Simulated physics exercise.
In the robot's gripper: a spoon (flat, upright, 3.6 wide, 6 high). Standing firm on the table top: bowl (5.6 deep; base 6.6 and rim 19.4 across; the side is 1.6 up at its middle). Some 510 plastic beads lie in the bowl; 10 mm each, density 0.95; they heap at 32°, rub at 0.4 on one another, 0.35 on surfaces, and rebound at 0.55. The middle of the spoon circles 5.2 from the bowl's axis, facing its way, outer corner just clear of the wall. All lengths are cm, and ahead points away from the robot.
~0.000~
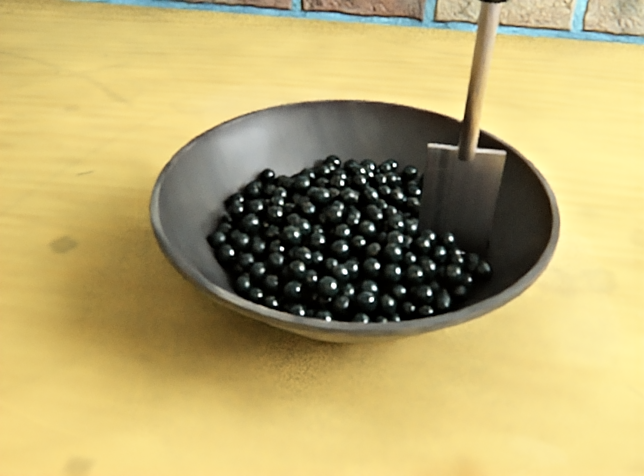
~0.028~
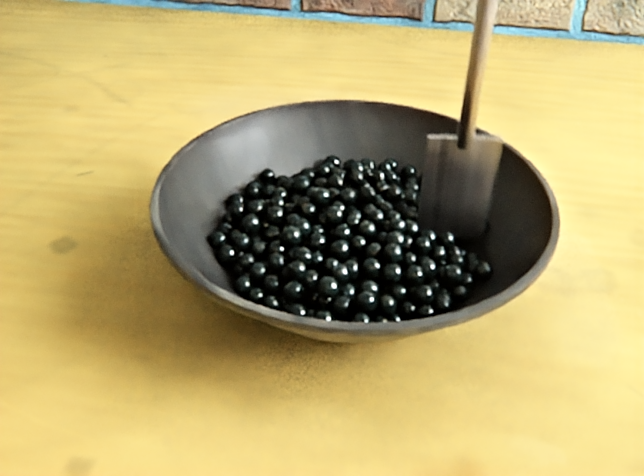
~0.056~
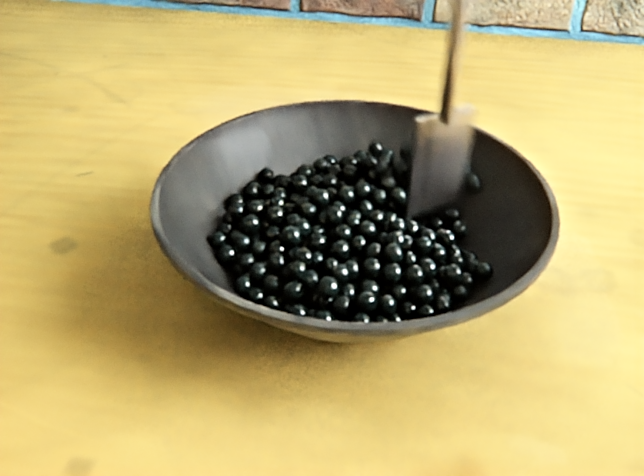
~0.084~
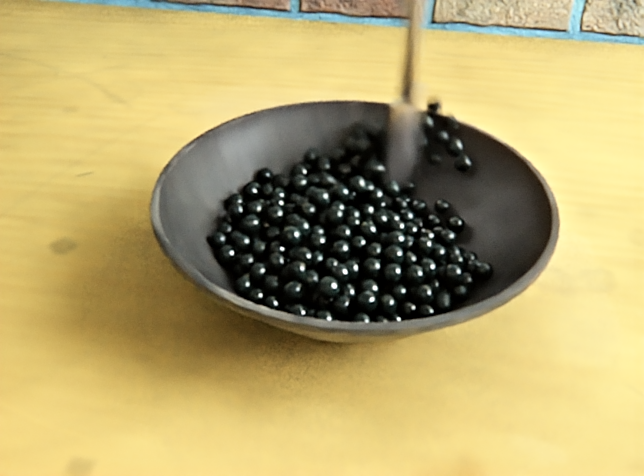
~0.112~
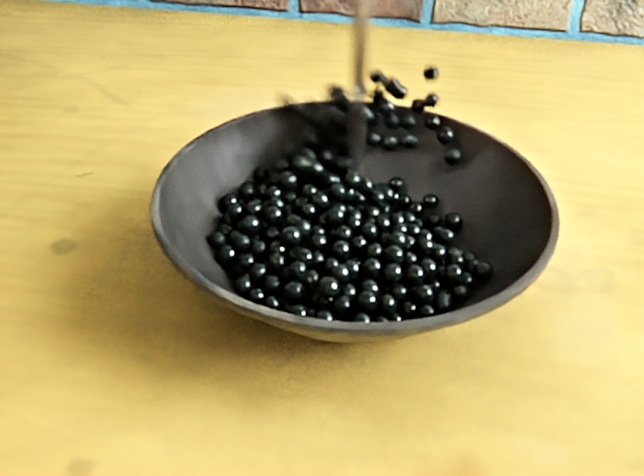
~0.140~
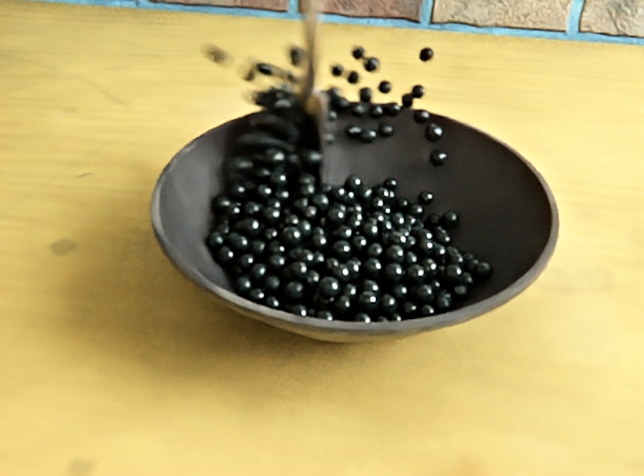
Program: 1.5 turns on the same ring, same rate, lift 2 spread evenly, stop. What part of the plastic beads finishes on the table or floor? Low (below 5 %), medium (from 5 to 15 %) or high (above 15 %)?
A high share, above 15 %, ends on the table or floor.
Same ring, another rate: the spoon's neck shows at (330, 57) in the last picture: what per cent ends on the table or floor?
Some 20 per cent.
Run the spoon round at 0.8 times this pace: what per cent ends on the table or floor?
About 15 per cent.
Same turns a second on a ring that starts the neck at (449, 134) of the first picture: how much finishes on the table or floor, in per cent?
Some 25 per cent.
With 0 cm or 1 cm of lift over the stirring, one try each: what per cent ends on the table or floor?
Some 45 and 30 per cent.
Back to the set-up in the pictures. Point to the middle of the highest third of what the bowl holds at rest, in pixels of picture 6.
Near (355, 248).
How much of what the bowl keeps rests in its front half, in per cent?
Roughly 55 per cent.
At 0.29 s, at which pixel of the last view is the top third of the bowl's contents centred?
At about (366, 262).
By 0.29 s, 283° round, highest piece 13 above the table; 441 in the bowl, 26 on the table or floor, 47 in flight or on the tool.
By 0.44 s, 80° round, highest piece 11 above the table; 408 in the bowl, 92 on the table or floor, 14 in flight or on the tool.
By 0.72 s, 180° round, highest piece 5 above the table; 407 in the bowl, 107 on the table or floor.
By 1.42 s, 180° round, highest piece 5 above the table; 407 in the bowl, 107 on the table or floor.
Final count, 407 in the bowl, 107 on the table or floor. That is 21 % on the table or floor.
